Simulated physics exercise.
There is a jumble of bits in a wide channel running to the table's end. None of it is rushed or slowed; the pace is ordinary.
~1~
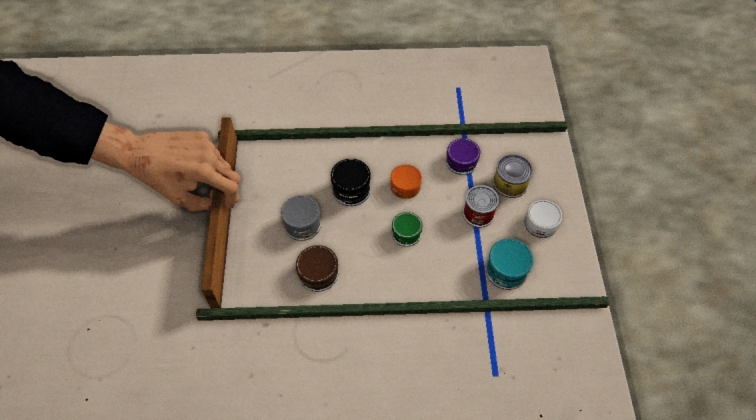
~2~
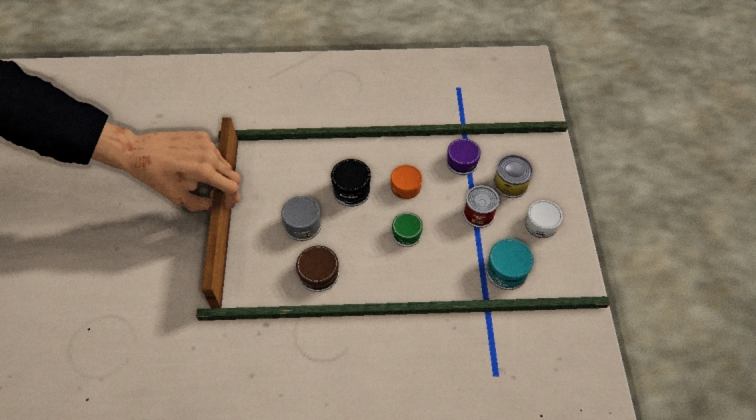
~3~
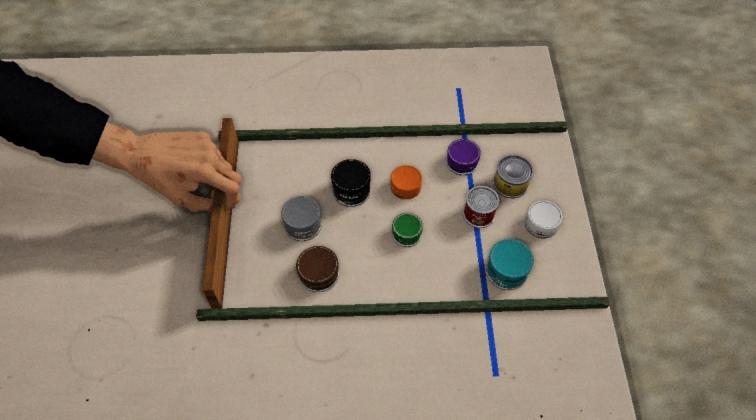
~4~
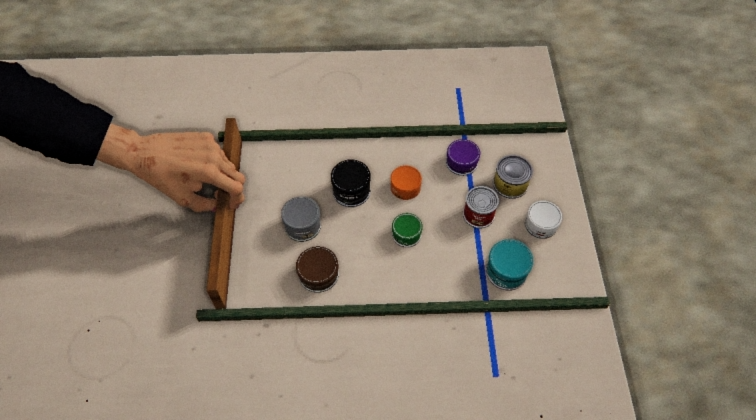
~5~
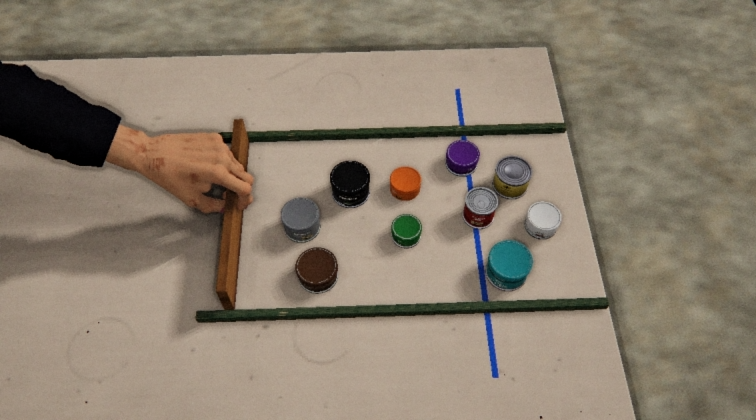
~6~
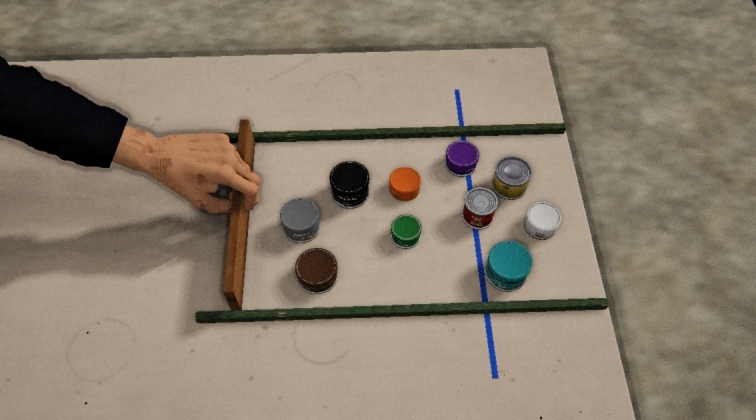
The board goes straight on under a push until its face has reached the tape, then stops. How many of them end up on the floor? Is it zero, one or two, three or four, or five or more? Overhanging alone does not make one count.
Nothing slips off.
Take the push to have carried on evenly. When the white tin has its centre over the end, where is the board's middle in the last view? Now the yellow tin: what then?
When the white tin crosses, the middle is near (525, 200); when the yellow tin crosses, near (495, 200).
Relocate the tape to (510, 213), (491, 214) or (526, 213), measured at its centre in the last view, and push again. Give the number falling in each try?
The counts: 1, 0 and 1.
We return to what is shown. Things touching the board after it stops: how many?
Contact count: 4.
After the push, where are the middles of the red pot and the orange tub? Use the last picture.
About (525, 203), and the other about (524, 180).
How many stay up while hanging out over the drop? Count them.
The total would be 0.
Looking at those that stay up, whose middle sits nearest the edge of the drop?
The yellow tin.
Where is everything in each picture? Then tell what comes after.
White tin (543, 219); yellow tin (513, 176); turquoise pot (509, 265); board (221, 208); tape (474, 212), in the first frame.
Yellow tin (513, 176); grey tin (302, 218), in the second frame.
Turquoise pot (509, 265); orange tub (406, 182), in the third frame.
White tin (543, 220); red pot (481, 207), in the fourth frame.
Yellow tin (512, 178); purple tin (462, 158), in the fifth frame.
White tin (542, 221); yellow tin (512, 178); turquoise pot (508, 266); board (240, 210); tape (474, 214), in the sixth frame.
Early on, none off yet; white tin at rest near (542, 221); yellow tin at rest near (512, 178); turquoise pot at rest near (508, 266).
A while later, none off yet; white tin at rest near (542, 221); yellow tin moving near (518, 177); turquoise pot at rest near (508, 266).
Finally, the number that fall off is zero.
